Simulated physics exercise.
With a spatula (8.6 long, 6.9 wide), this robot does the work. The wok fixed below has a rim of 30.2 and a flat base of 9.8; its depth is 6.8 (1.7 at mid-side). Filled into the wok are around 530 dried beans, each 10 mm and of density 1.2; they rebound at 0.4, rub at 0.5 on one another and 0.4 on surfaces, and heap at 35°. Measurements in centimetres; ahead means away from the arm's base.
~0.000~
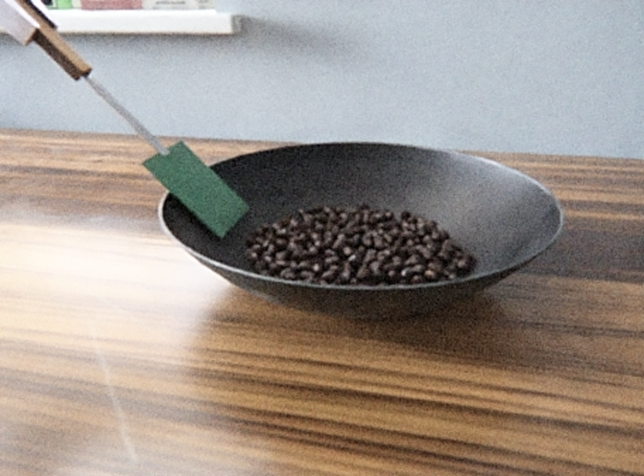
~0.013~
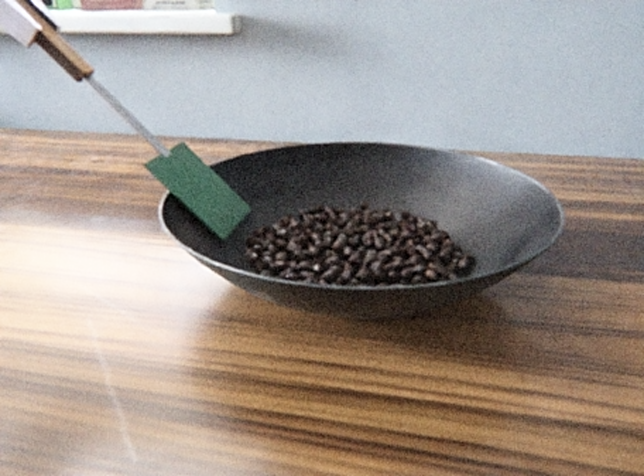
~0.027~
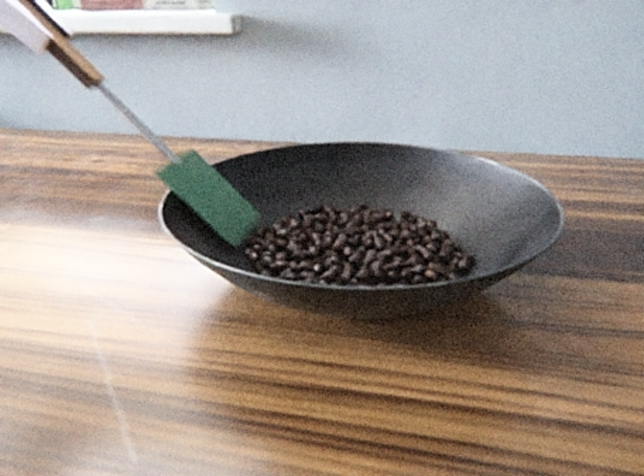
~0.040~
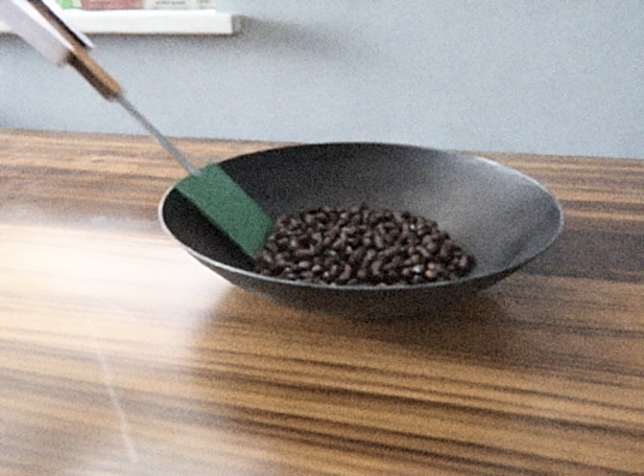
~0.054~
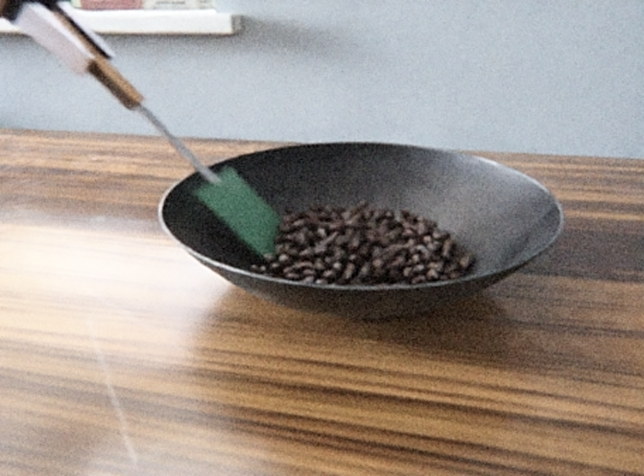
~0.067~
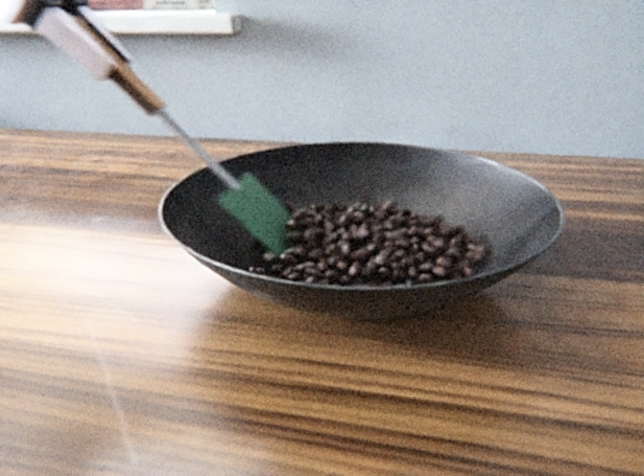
A wide dark wok holding a heap of dark brown beans sits on a glossy, striped wooden table, seen from slightly above by a still camera. A robot arm reaches in from the upper left, holding a green spatula against a pale blue-grey wall with a white ledge. The spatula dips down and rightward into the beans, nudging the heap a little to the right.
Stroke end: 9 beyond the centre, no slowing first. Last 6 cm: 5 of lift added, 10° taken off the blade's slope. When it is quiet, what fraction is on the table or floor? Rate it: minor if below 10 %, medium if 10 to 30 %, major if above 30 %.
Rating: Medium.
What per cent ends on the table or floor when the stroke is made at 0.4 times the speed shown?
0 %.
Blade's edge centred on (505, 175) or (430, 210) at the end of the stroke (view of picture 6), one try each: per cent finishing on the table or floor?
Respectively about 25 and 10 percent end on the table or floor.
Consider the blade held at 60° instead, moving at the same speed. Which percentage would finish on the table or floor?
That would leave close to 15 per cent on the table or floor.
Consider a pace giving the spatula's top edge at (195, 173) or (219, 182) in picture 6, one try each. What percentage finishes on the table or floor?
Roughly 0 and 5 percent.
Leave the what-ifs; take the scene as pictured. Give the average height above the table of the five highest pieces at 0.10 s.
I'd put it close to 5 cm.
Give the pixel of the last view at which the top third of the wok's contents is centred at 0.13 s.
It is centred at about (441, 231).
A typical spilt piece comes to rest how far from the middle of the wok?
About 56 cm.
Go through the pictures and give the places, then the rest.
In the first picture, the spatula top edge at (162, 151), sloping 45°; upper third of the load around (355, 244), from x 250 to 470, top at y 205; 530 in the wok.
In the second picture, the spatula top edge at (164, 152), sloping 45°; upper third of the load around (355, 244), from x 250 to 470, top at y 205.
In the third picture, the spatula top edge at (174, 160), sloping 45°; upper third of the load around (355, 244), from x 250 to 470, top at y 205.
In the fourth picture, the spatula top edge at (193, 171), sloping 45°; upper third of the load around (356, 244), from x 255 to 470, top at y 205.
In the fifth picture, the spatula top edge at (213, 180), sloping 45°; upper third of the load around (355, 244), from x 255 to 470, top at y 205.
In the sixth picture, the spatula top edge at (233, 185), sloping 45°; upper third of the load around (366, 241), from x 255 to 485, top at y 200; 530 in the wok.
After 0.10 s, sloping 45°, highest piece 6 above the table; 530 in the wok.
After 0.13 s, sloping 43°, highest piece 7 above the table; 530 in the wok.
After 0.35 s, sloping 35°, highest piece 21 above the table; 446 in the wok, 16 on the table or floor, 68 on the blade or in flight.
After 1.40 s, sloping 35°, highest piece 6 above the table; 446 in the wok, 84 on the table or floor.
In the end, 446 in the wok, 84 on the table or floor. That is 16 % on the table or floor.
